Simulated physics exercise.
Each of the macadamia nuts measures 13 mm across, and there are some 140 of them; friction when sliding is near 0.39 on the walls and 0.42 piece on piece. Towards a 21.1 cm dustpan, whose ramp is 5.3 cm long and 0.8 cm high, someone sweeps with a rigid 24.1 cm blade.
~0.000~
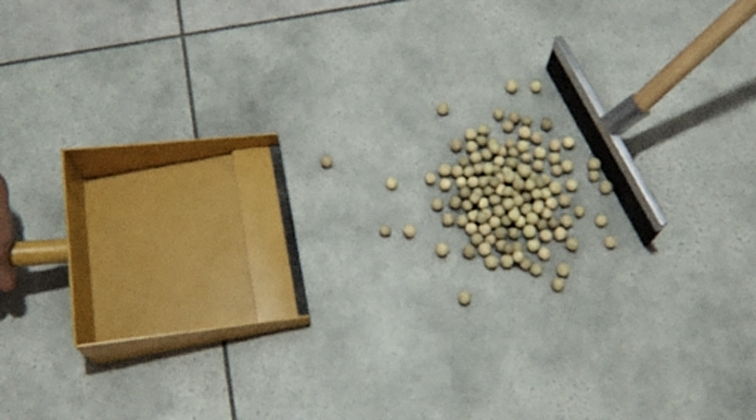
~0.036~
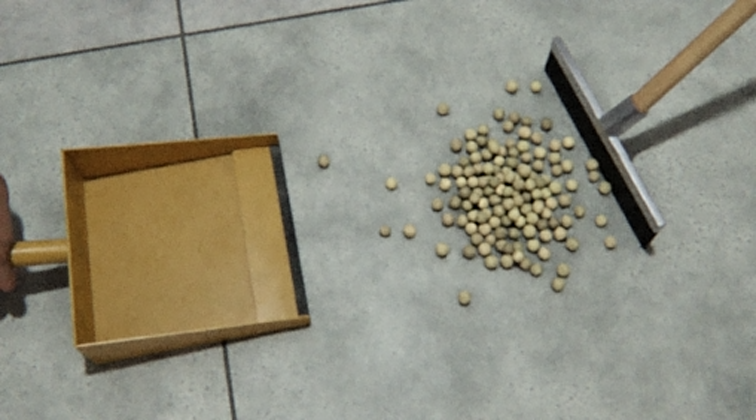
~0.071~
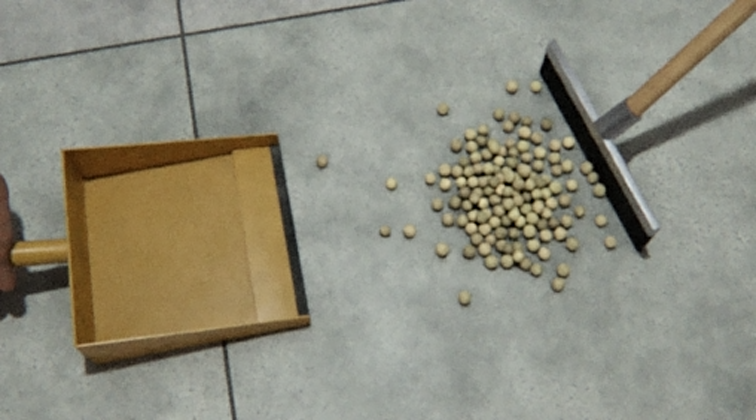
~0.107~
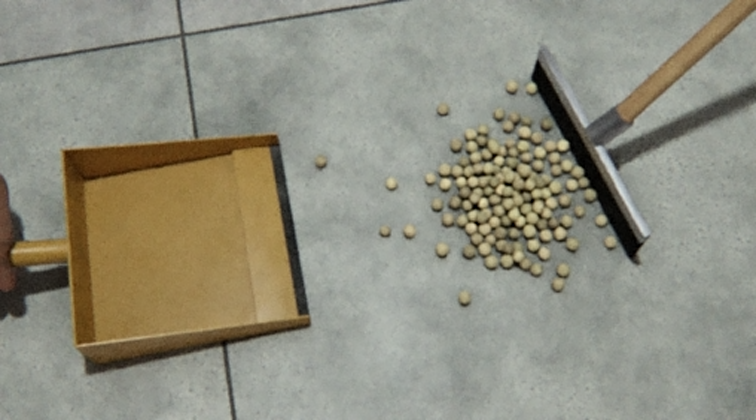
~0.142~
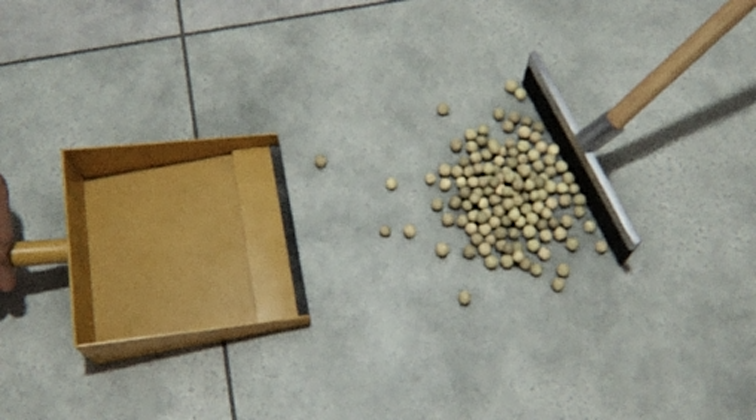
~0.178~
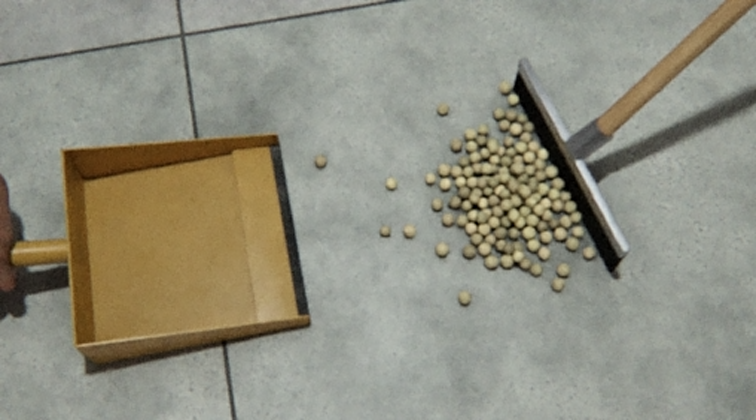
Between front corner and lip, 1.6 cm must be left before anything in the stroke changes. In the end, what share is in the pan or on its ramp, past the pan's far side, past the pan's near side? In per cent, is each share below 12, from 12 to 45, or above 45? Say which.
In the pan or on its ramp: From 12 to 45; past the pan's far side: Below 12; past the pan's near side: From 12 to 45.
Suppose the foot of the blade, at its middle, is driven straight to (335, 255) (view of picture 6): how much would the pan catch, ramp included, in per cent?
Some 35 percent.
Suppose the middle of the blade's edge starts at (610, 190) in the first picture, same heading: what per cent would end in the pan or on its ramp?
It would come to about 15 in a hundred.
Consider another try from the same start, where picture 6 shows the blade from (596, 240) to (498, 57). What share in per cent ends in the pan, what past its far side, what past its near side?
You'd see pan at 35, far at 5 and near at 25.
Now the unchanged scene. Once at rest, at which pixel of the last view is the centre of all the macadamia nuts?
After settling, the middle sits near (307, 294).
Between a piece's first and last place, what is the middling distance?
I'd put it near 26 cm.
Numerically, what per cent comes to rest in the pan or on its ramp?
About 25 per cent.
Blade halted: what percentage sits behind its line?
20 %.
Then, at 0.53 s, middle of the blade 17 cm from the lip; 0 % over the lip, far side 0 %, near side 20 %.
After 0.77 s, middle of the blade 9 cm from the lip; 0 % over the lip, far side 5 %, near side 30 %.
Then, at 1.11 s, middle of the blade 4 cm from the lip; 25 % over the lip, far side 5 %, near side 40 %.
At rest (1.8 s), pan 25 %, far side 5 %, near side 40 %, in front of the lip or behind the blade 30 %.
